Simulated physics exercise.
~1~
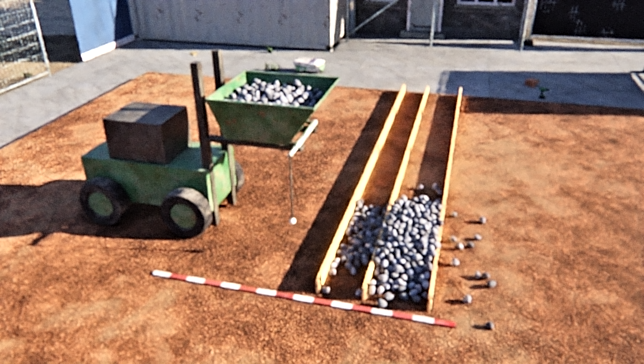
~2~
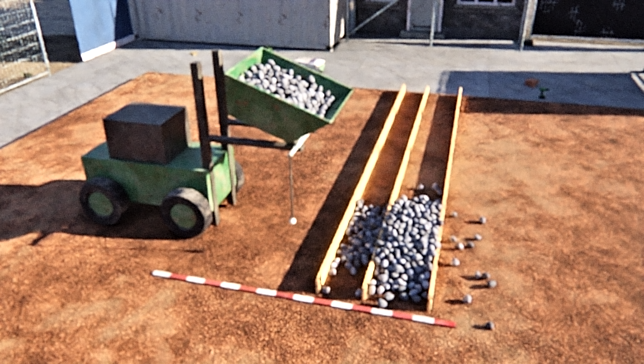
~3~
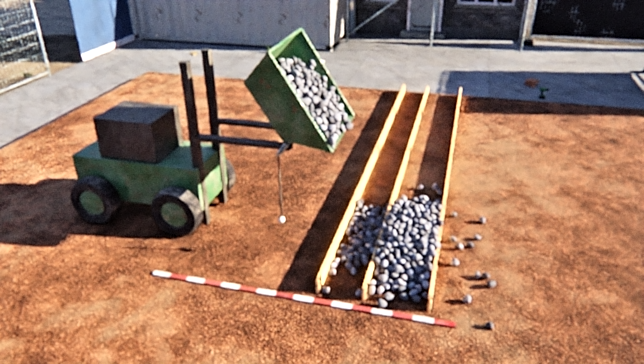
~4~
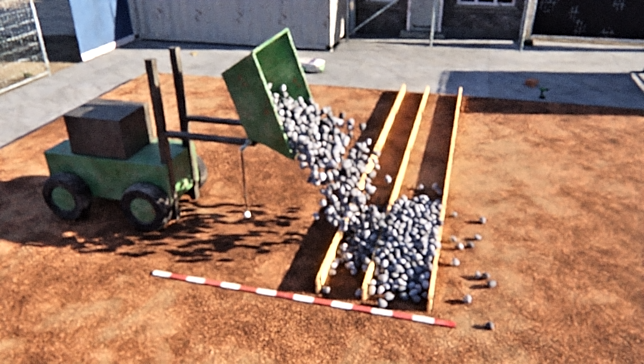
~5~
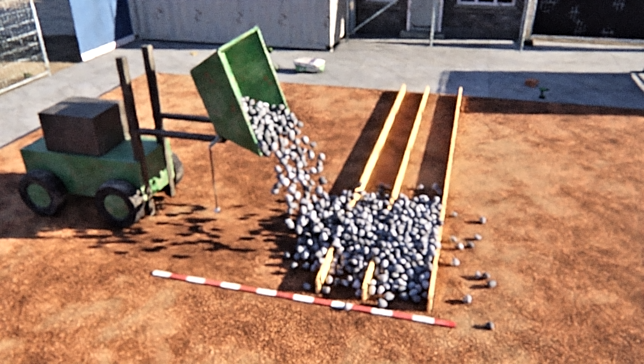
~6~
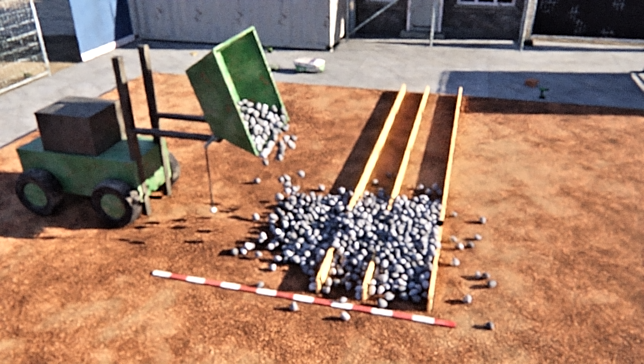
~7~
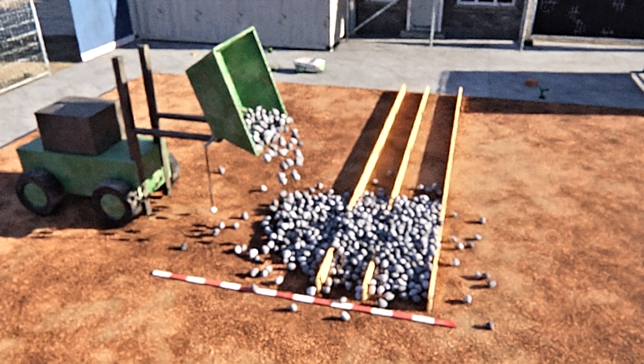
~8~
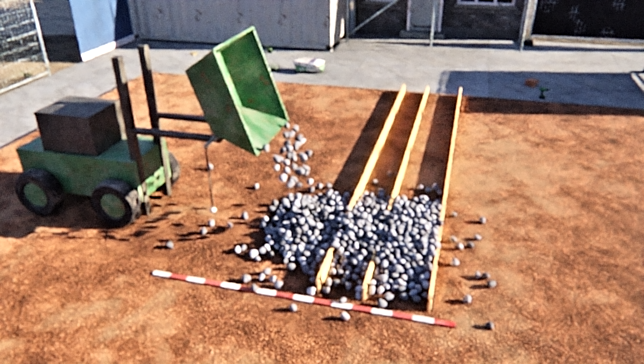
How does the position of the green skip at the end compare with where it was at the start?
At the end the skip is a little farther left, away from the planks, and it appears slightly higher in the view than at the start.
